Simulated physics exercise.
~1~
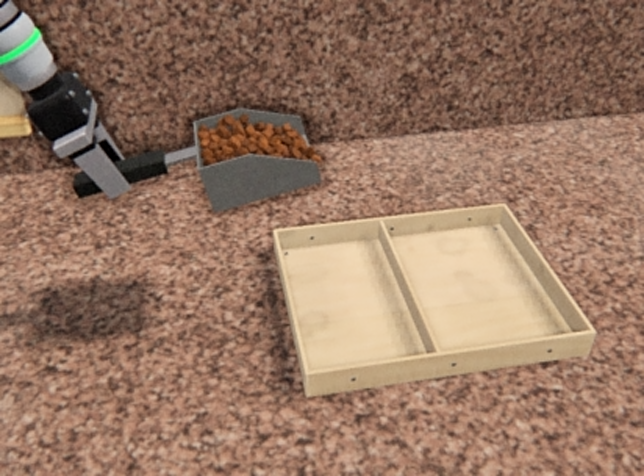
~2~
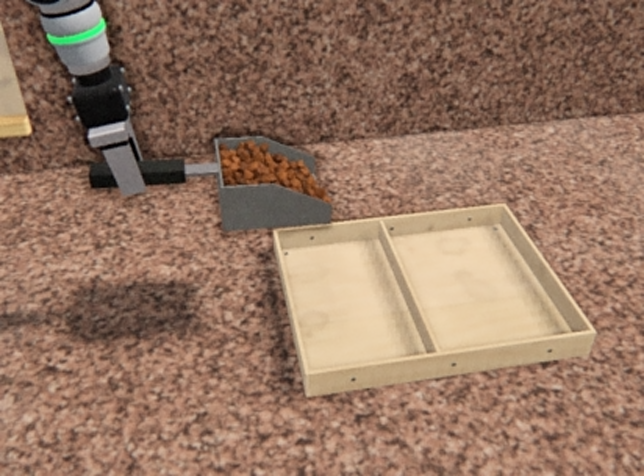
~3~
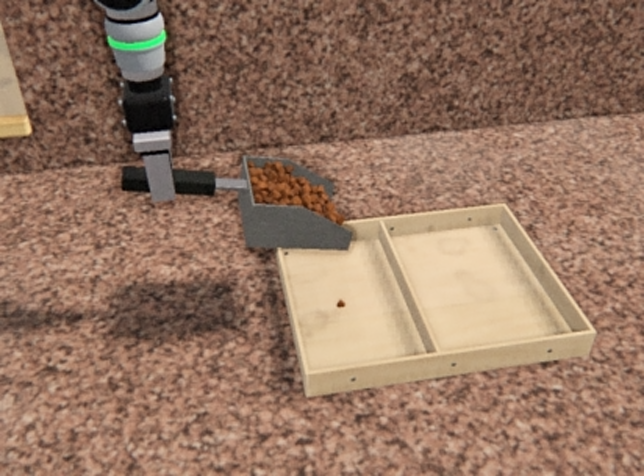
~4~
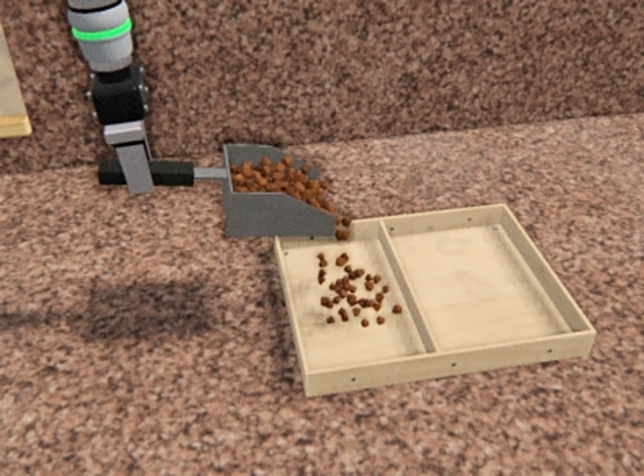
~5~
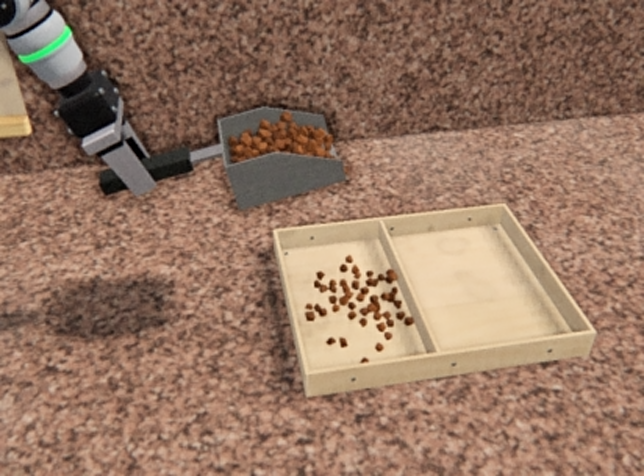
On a speckled pinkish-brown stone surface with a matching wall behind, seen from above at an angle, a robot arm with a glowing green ring holds a grey scoop heaped with brown pellets. To the right sits a pale wooden tray split into two parts by a cross wall. The arm moves the scoop right and down, tipping it forward over the tray's near left corner, and a first pellet drops in. More pellets spill into the left part as the scoop draws back. It then tilts backward and lifts away, still well filled, leaving scattered pellets in the left part and the right part empty.
